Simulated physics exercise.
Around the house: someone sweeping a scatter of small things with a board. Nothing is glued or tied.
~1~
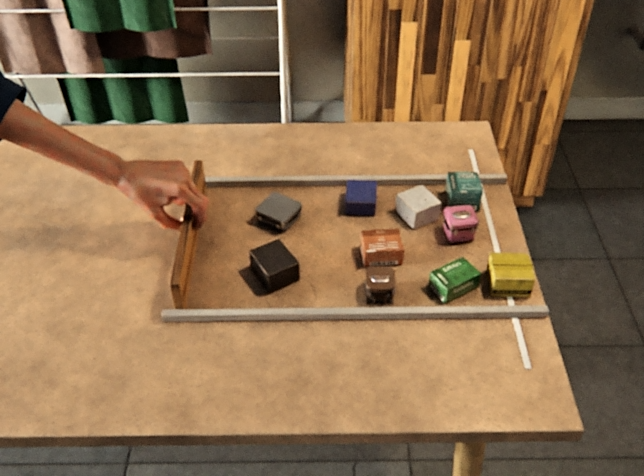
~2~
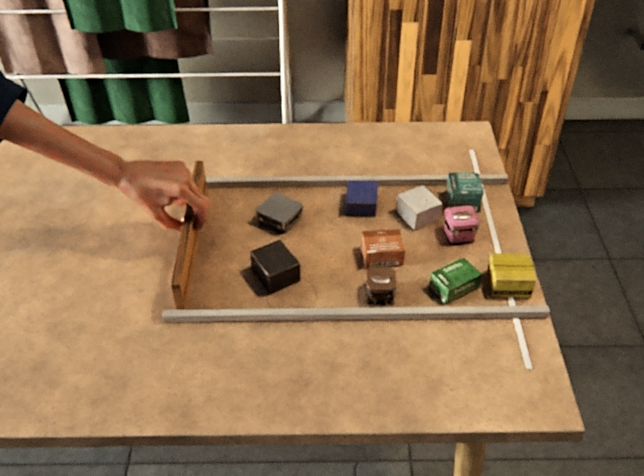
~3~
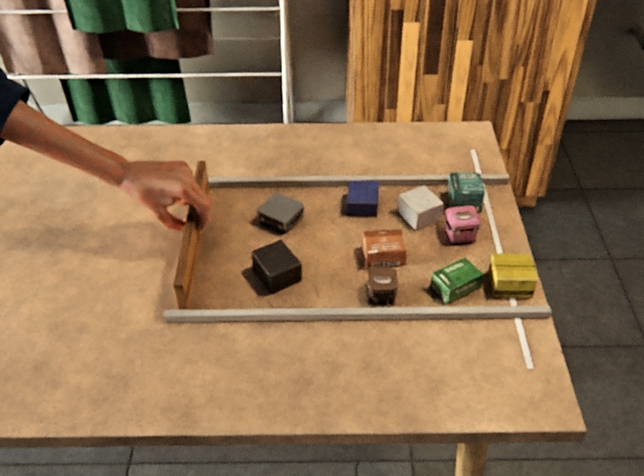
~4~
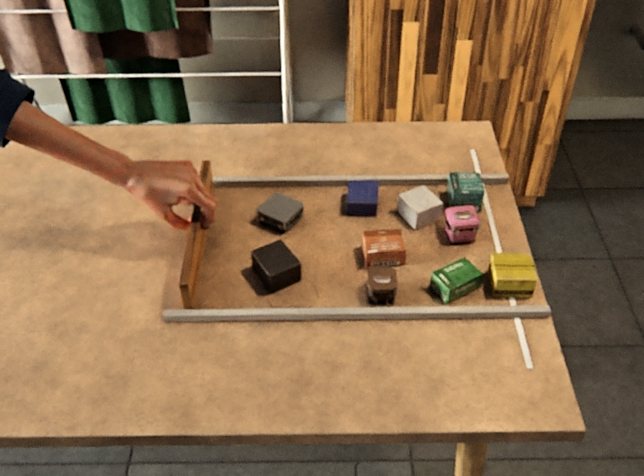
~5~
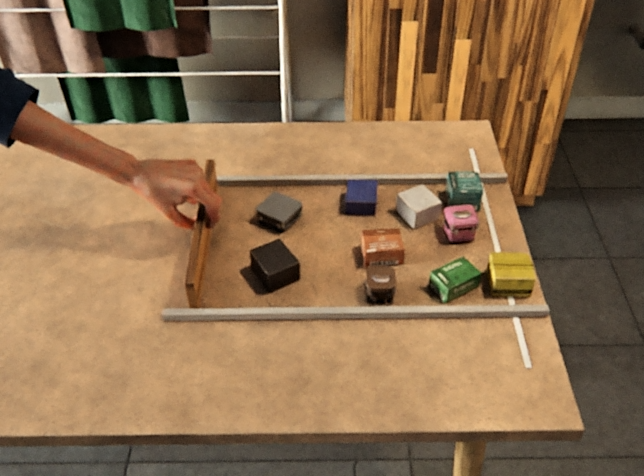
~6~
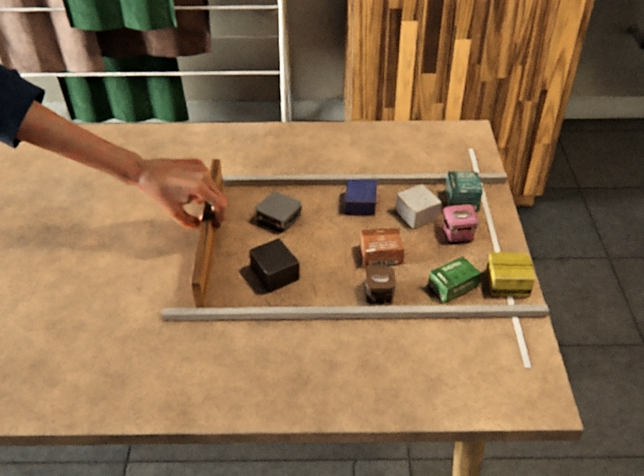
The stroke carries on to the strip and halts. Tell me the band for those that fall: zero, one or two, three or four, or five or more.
The number that fall off is five or more.
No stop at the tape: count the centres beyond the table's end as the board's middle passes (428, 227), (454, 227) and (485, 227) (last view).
The counts: 2, 4 and 7.
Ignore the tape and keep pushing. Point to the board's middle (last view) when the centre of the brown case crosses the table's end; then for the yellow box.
For the brown case at (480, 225), for the yellow box at (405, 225).
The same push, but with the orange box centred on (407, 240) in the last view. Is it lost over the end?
From there it holds on.
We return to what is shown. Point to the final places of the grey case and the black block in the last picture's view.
Near (505, 203) and (524, 269).
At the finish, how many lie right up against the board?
The number is 3.
Soon after, none off yet; yellow box at rest near (510, 274); turquoise box at rest near (464, 191); pink case at rest near (460, 224).
After that, none off yet; yellow box moving near (517, 275); turquoise box displaced about its own width near (485, 188); pink case at rest near (461, 225).
And then, two off so far; yellow box off the edge; turquoise box on its way down near (506, 410); pink case displaced about its own width near (496, 224).
In the end, the number that fall off is five or more; gone, blue block, brown case, white block, green box, pink case, turquoise box and yellow box.
